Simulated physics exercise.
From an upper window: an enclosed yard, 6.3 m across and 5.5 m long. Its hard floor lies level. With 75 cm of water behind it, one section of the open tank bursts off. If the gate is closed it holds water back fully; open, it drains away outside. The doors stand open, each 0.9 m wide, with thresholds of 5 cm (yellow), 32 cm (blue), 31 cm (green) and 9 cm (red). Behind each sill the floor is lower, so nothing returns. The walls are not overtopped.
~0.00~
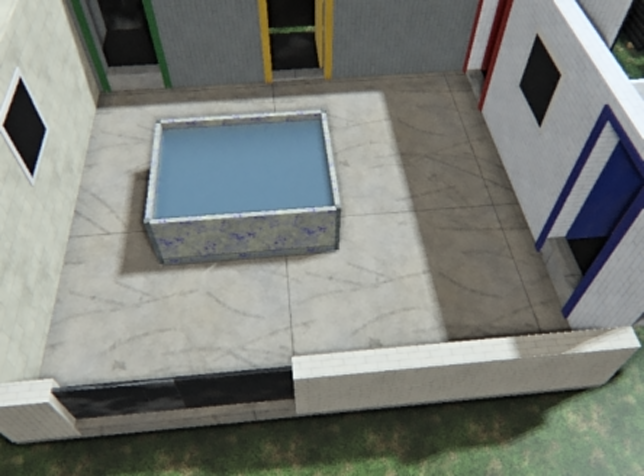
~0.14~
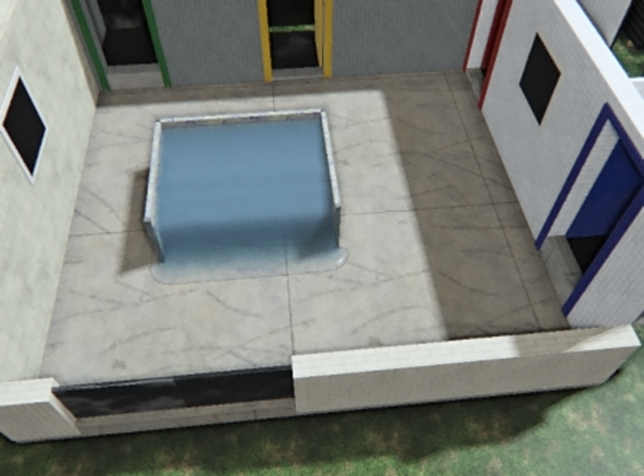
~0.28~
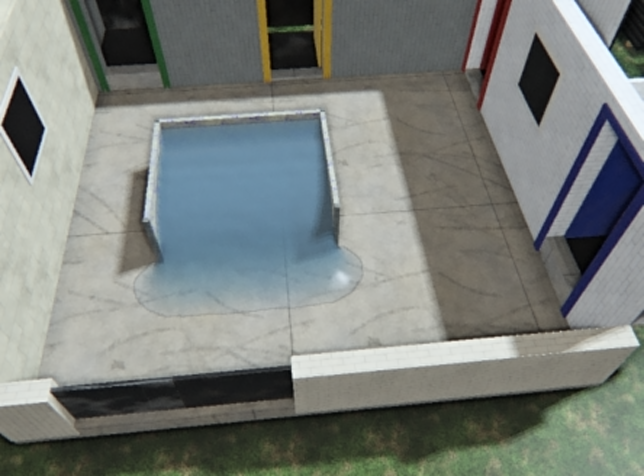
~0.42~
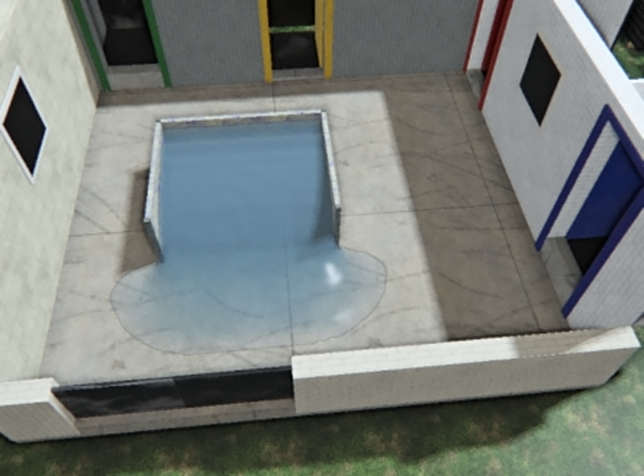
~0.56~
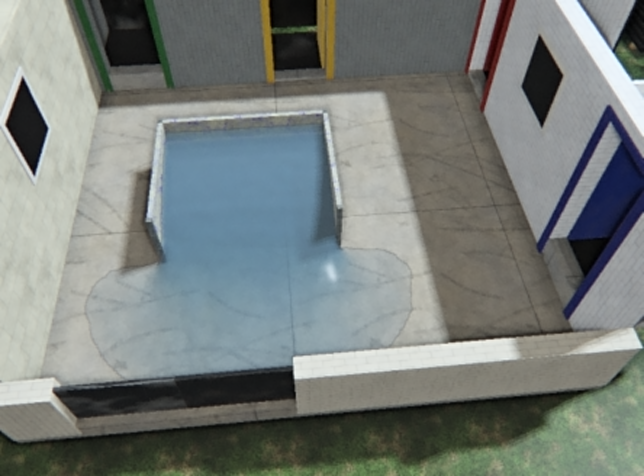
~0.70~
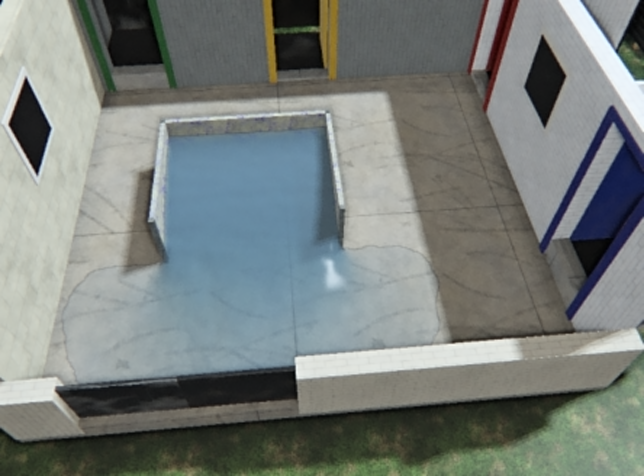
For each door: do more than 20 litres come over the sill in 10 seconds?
The water let in: At the yellow door it goes over the limit; at the blue door it keeps below the limit; at the green door it keeps below the limit; at the red door it passes the limit.
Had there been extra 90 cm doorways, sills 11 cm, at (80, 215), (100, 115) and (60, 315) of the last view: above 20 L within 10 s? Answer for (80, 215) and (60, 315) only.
In that order: Not over, above.
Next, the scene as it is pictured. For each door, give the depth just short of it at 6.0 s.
In cm: Yellow 11, blue 11, green 15, red 12.
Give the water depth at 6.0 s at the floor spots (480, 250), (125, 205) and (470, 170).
Roughly 10, 7 and 7 cm, in turn.
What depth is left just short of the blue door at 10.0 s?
About 7.0 cm.
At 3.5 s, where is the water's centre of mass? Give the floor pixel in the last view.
Around (277, 272).
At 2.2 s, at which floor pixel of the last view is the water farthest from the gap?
Near (574, 361).
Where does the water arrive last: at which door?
The yellow one.
After 1.4 s water covers 30 % of the floor and is deepest (52 cm) near (249, 389); yellow door not reached, blue door not reached, green door not reached, red door not reached.
After 2.2 s water covers 35 % of the floor and is deepest (50 cm) near (37, 408); yellow door not reached, blue door 23 cm at the sill, 0 L in, green door not reached, red door not reached.
After 3.5 s water covers 70 % of the floor and is deepest (28 cm) near (559, 362); yellow door not reached, blue door 24 cm at the sill, 0 L in, green door 23 cm at the sill, 0 L in, red door 3 cm at the sill, 0 L in.
After 6.0 s water covers 95 % of the floor and is deepest (20 cm) near (297, 85); yellow door 11 cm at the sill, 18 L in, blue door 11 cm at the sill, 0 L in, green door 15 cm at the sill, 0 L in, red door 12 cm at the sill, 14 L in.
After 10.0 s water covers 100 % of the floor and is deepest (14 cm) near (518, 219); yellow door 11 cm at the sill, 145 L in, blue door 7 cm at the sill, 0 L in, green door 8 cm at the sill, 0 L in, red door 12 cm at the sill, 55 L in.
